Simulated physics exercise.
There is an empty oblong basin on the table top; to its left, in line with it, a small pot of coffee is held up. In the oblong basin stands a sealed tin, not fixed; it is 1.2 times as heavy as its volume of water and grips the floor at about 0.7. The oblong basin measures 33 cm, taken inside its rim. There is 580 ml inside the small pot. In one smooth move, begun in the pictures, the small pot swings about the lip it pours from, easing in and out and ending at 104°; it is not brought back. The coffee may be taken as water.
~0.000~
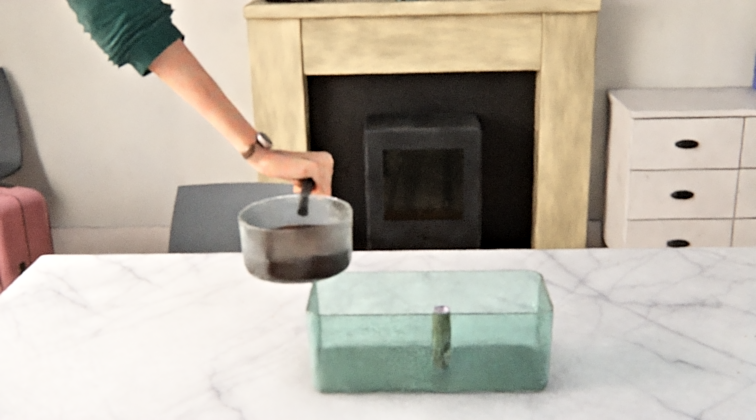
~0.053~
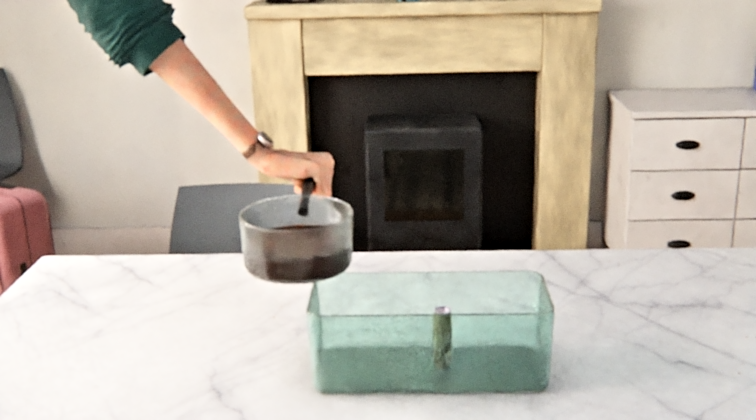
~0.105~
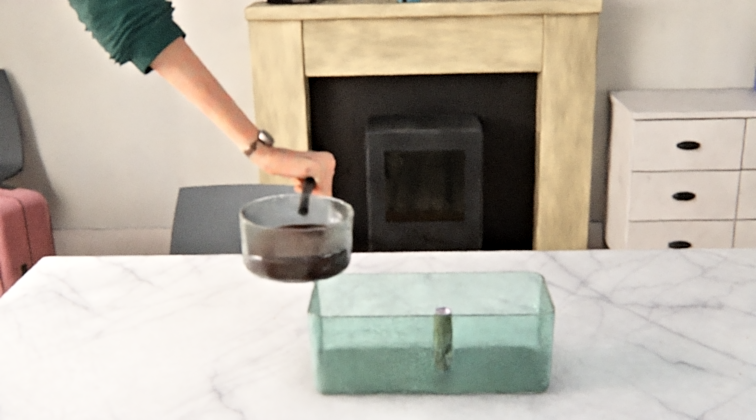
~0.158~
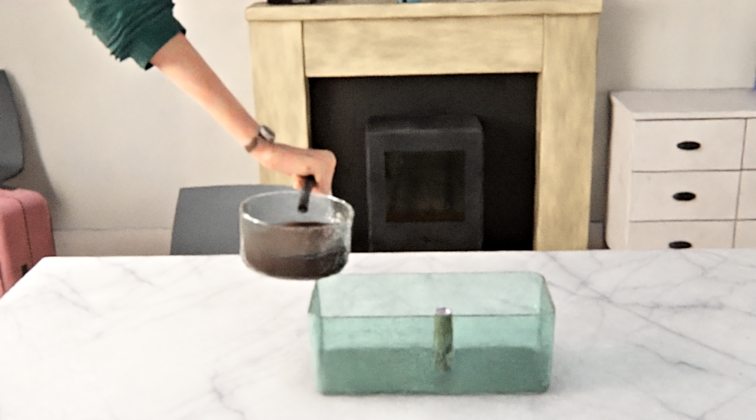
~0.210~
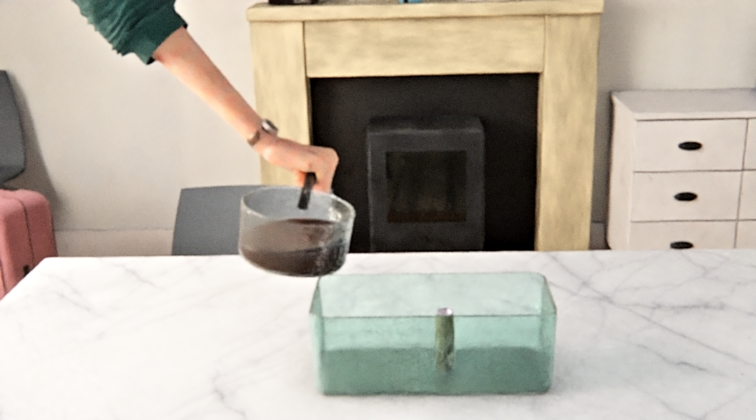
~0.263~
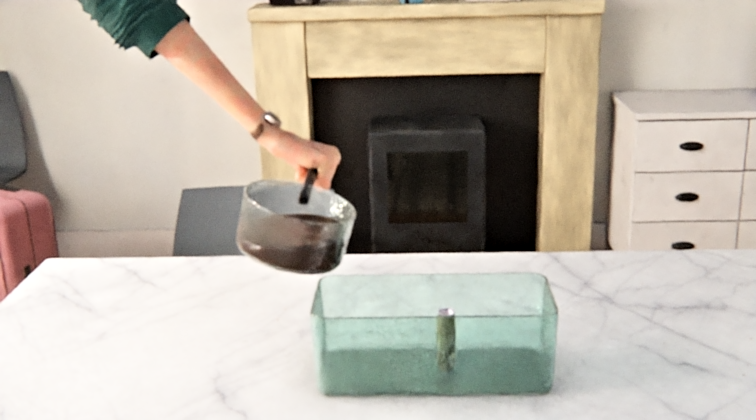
The footage shows a hand holding a small clear pot of dark coffee by its handle, above and to the left of a greenish oblong basin on a marble table, and gradually tilting the pot slightly toward the right.
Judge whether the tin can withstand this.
It cannot withstand it and falls over.
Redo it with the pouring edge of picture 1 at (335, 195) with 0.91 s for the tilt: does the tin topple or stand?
Then it goes over.
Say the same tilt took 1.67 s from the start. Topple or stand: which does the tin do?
Result: Tin upright.
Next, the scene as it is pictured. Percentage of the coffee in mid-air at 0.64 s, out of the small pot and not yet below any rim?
Some 28 per cent.
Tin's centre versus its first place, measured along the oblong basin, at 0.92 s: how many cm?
About 2 cm.
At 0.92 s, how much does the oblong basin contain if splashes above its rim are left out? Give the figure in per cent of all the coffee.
Near 60 in a hundred.
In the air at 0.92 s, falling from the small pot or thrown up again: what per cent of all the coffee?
Near 24 per cent, I'd say.
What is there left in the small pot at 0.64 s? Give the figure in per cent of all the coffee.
Around 72 percent.
After 0.64 s the tilt is 72° and 72 per cent is still to pour; the tin stands where it began.
After 0.92 s the tilt is 101° and 16 per cent is still to pour; the tin leans 29°.
After 1.21 s the tilt is 104° and 1 per cent is still to pour; the tin lies on its side.
After 1.53 s the tilt is 104° and 0 per cent is still to pour; the tin lies on its side.
In the end the tin lies on its side.
